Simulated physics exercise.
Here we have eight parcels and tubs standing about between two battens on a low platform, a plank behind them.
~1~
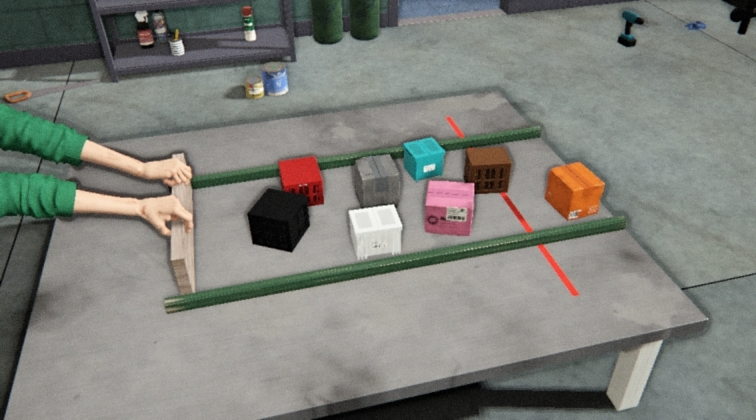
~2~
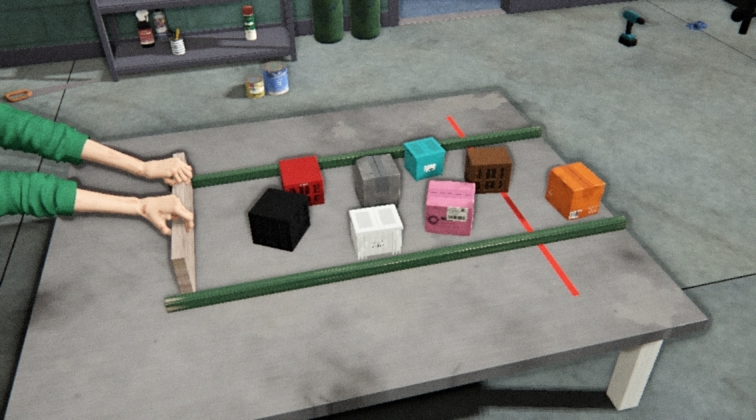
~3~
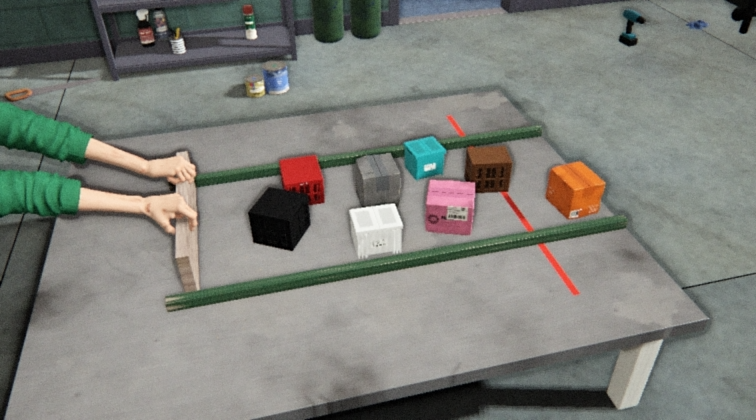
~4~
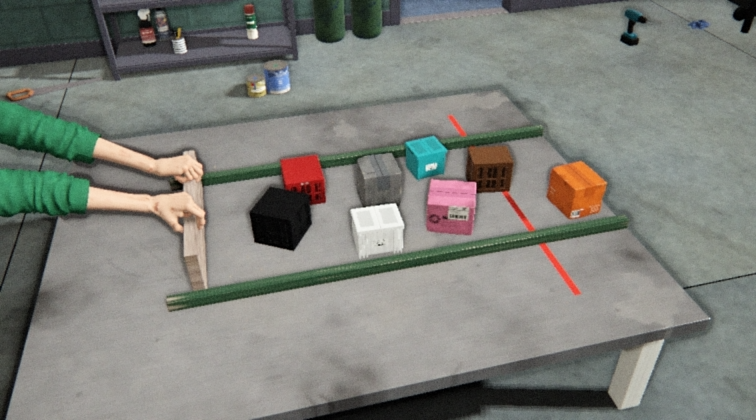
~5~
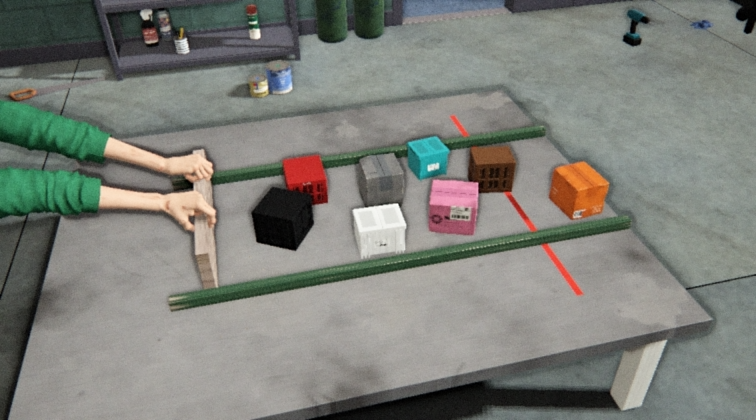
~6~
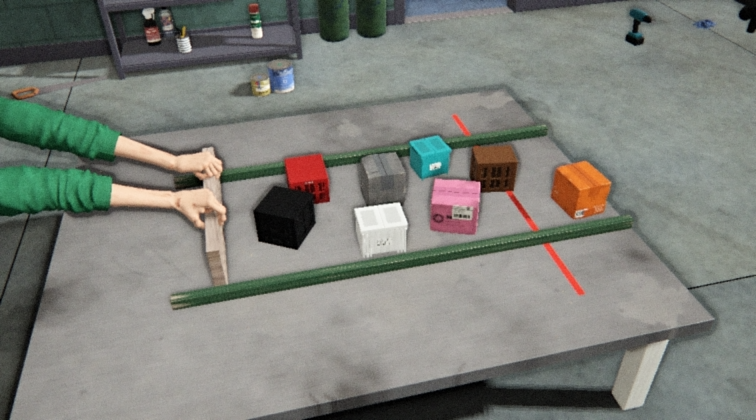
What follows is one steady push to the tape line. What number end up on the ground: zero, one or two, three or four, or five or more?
The number that fall off is one or two.
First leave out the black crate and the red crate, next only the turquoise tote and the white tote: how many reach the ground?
It would be 1 and 1.
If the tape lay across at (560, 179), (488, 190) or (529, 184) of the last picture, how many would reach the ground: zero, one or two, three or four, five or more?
In that order: 5 or more; zero; either three or four.
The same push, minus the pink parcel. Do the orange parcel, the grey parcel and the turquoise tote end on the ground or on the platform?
The orange parcel does not fall; the grey parcel holds on; the turquoise tote remains up.
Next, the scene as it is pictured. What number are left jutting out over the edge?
Overhanging: 0.
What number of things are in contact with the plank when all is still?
It touches 3.
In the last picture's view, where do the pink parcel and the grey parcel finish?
Near (580, 183) and (555, 155).
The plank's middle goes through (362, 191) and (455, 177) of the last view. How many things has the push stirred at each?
First 4, then 7.
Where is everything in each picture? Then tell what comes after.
The first picture shows orange parcel (573, 191); brown crate (487, 171); turquoise tote (423, 160); plank (183, 221); tape (500, 189).
The second picture shows brown crate (487, 171); white tote (376, 232).
The third picture shows turquoise tote (424, 159); plank (187, 219).
The fourth picture shows orange parcel (575, 190); pink parcel (451, 207).
The fifth picture shows brown crate (491, 170); black crate (284, 218).
The sixth picture shows orange parcel (580, 190); brown crate (493, 169); turquoise tote (429, 158); plank (214, 214); tape (506, 187).
A little later, none off yet; orange parcel at rest near (580, 190); brown crate at rest near (493, 169); turquoise tote at rest near (429, 158).
Next, none off yet; orange parcel at rest near (580, 190); brown crate shifted a little near (502, 167); turquoise tote shifted about its own width near (450, 155).
When it is over, the number that fall off is one or two; down, brown crate and orange parcel.
